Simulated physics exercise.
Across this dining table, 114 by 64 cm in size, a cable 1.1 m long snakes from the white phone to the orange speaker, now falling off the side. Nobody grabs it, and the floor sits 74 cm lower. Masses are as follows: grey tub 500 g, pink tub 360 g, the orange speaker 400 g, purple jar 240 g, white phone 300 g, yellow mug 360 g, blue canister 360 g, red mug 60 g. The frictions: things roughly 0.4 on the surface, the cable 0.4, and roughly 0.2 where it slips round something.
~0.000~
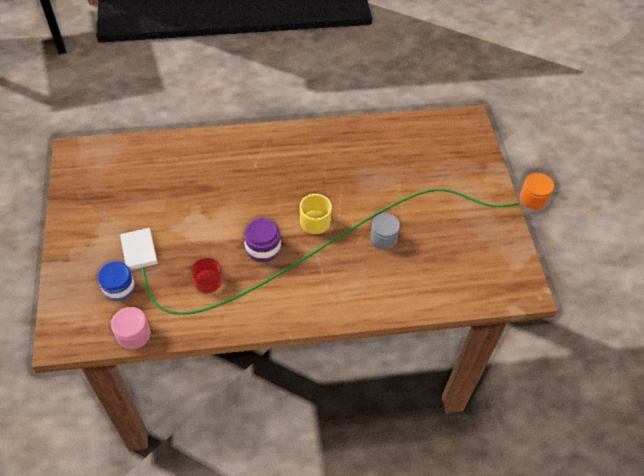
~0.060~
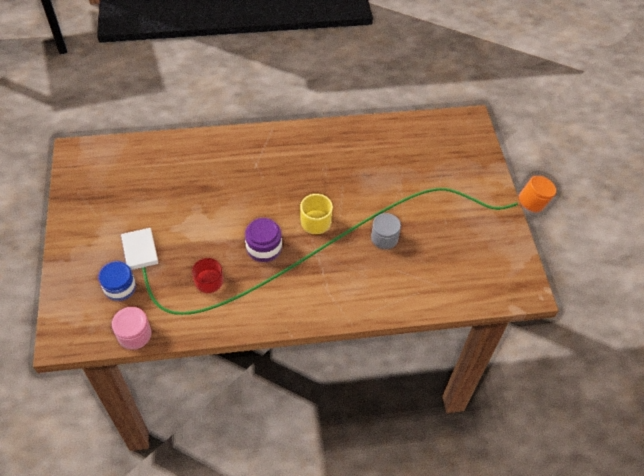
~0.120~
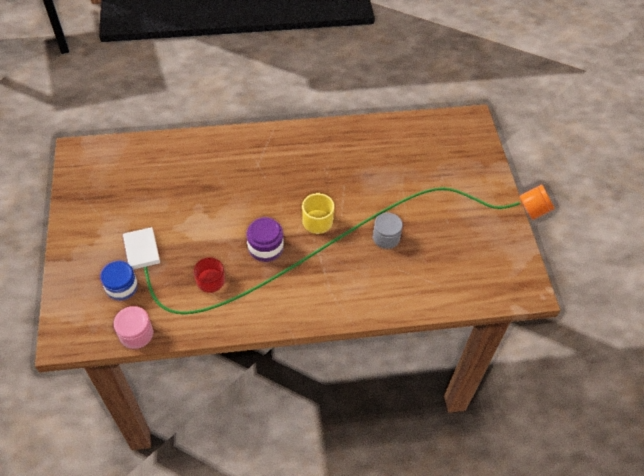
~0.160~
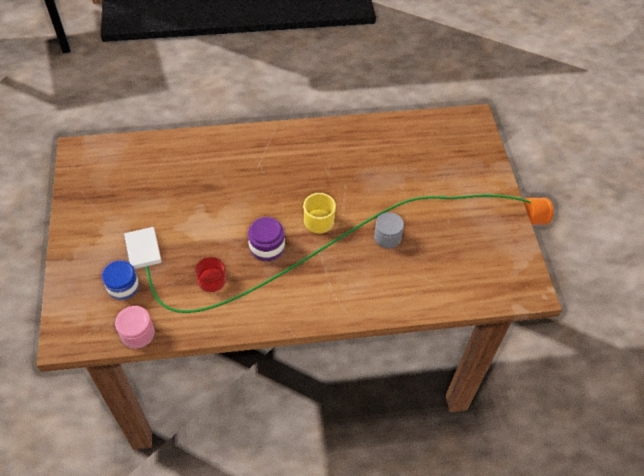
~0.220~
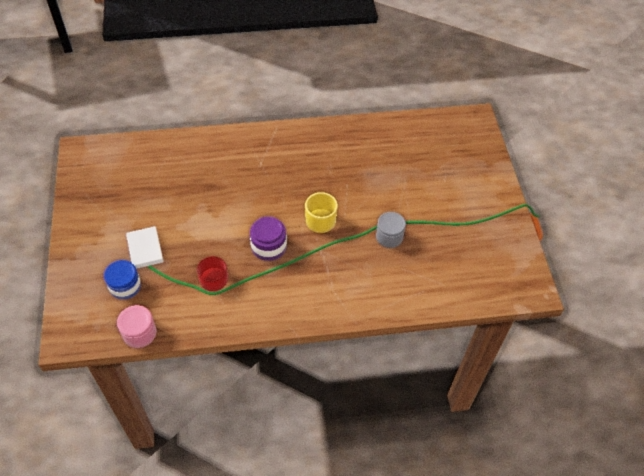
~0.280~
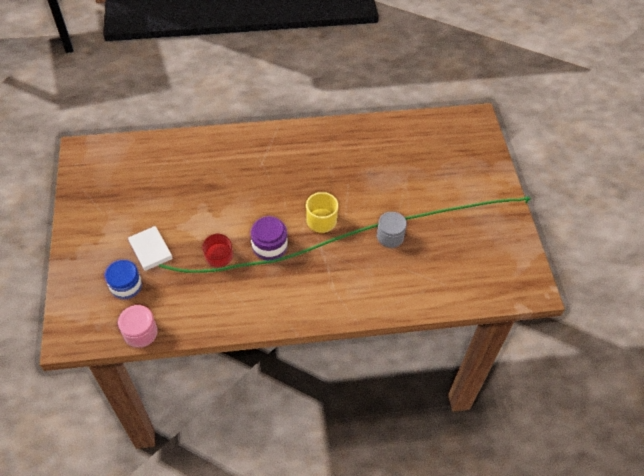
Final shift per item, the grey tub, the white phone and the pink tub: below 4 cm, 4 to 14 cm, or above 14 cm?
Grey tub below 4 cm, white phone above 14 cm, pink tub below 4 cm.
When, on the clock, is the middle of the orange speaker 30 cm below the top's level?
Estimate: About 0.44 s.
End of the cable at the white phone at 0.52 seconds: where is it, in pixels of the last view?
Around (226, 246).
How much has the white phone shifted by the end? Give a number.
White phone: About 25 cm.
By 0.5 s, the cable's tail end at (226, 246); white phone 13 cm off its start, red mug 33 cm off its start, orange speaker over the edge.
By 0.7 s, the cable's tail end at (262, 257); white phone 22 cm off its start, red mug 39 cm off its start, orange speaker over the edge.
By 1.0 s, the cable's tail end at (269, 255); white phone 23 cm off its start at (247, 255), red mug 39 cm off its start at (242, 138), orange speaker over the edge.
By 1.2 s, the cable's tail end at (269, 255); white phone 23 cm off its start, red mug 39 cm off its start, orange speaker over the edge.
By 2.4 s, the cable's tail end at (269, 255); white phone 23 cm off its start at (247, 255), grey tub 0 cm off its start at (393, 223), pink tub 0 cm off its start at (136, 320), red mug 39 cm off its start at (242, 138).
